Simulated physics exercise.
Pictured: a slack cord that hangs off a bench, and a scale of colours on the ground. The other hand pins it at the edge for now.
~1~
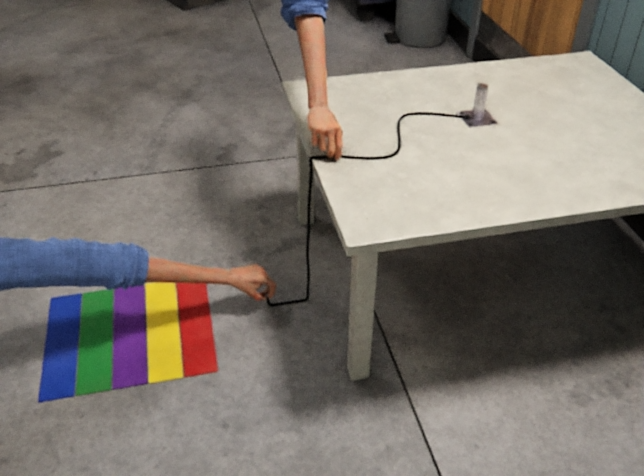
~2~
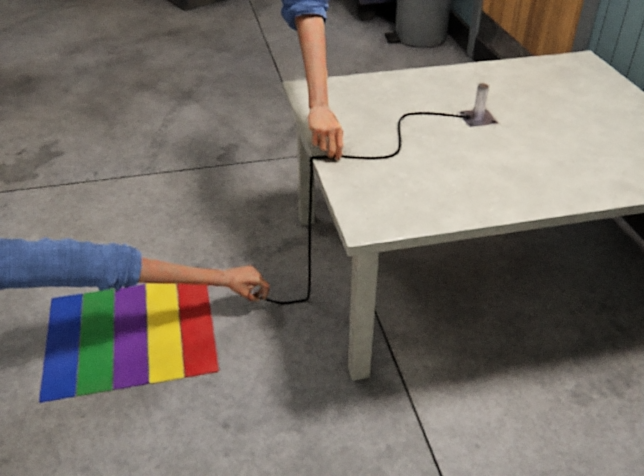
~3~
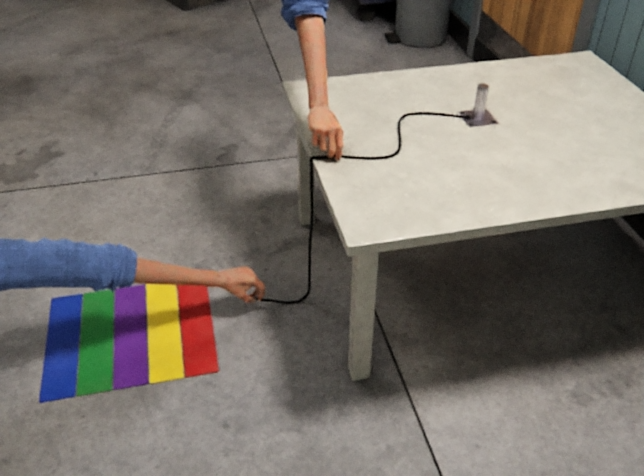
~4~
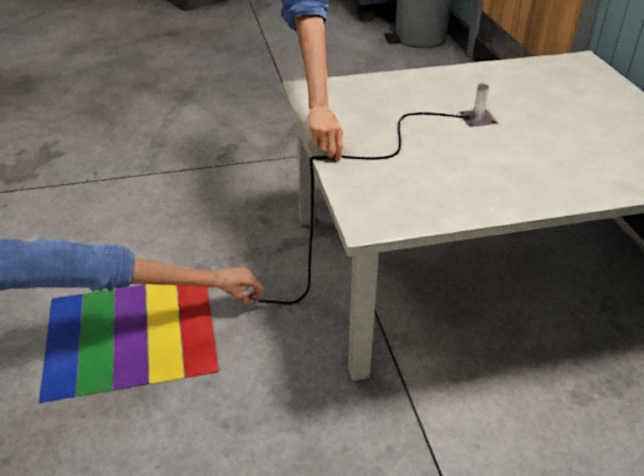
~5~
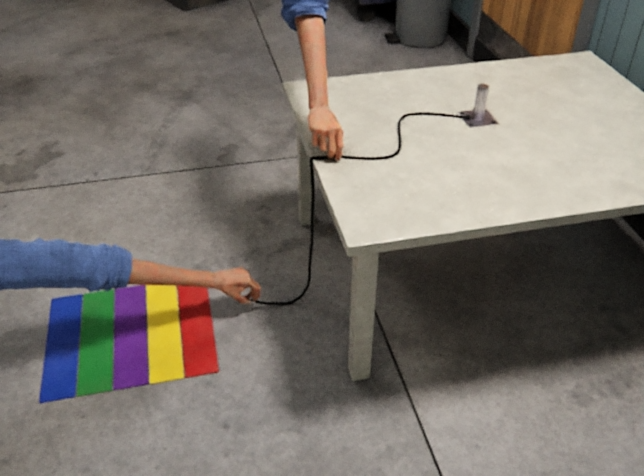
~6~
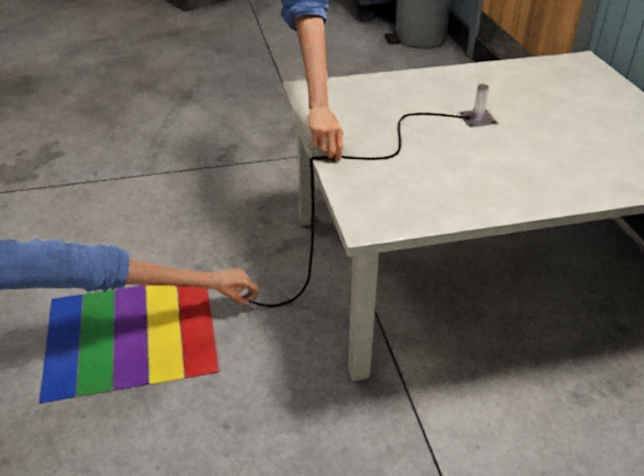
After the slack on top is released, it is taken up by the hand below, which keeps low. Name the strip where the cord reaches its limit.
Green.
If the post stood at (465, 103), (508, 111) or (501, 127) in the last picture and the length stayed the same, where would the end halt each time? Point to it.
(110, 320), (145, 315) and (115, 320).
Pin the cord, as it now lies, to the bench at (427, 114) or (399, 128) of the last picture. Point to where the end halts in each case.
In order of the tries, it's near (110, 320) and near (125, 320).
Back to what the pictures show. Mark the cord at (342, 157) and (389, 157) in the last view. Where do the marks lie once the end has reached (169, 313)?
One is near (310, 177), the other near (333, 148).
Soon after, end near (169, 313); over yellow.
Then, end near (123, 320); over purple.
At full stretch, end near (97, 324); over green. It halts on the green strip.
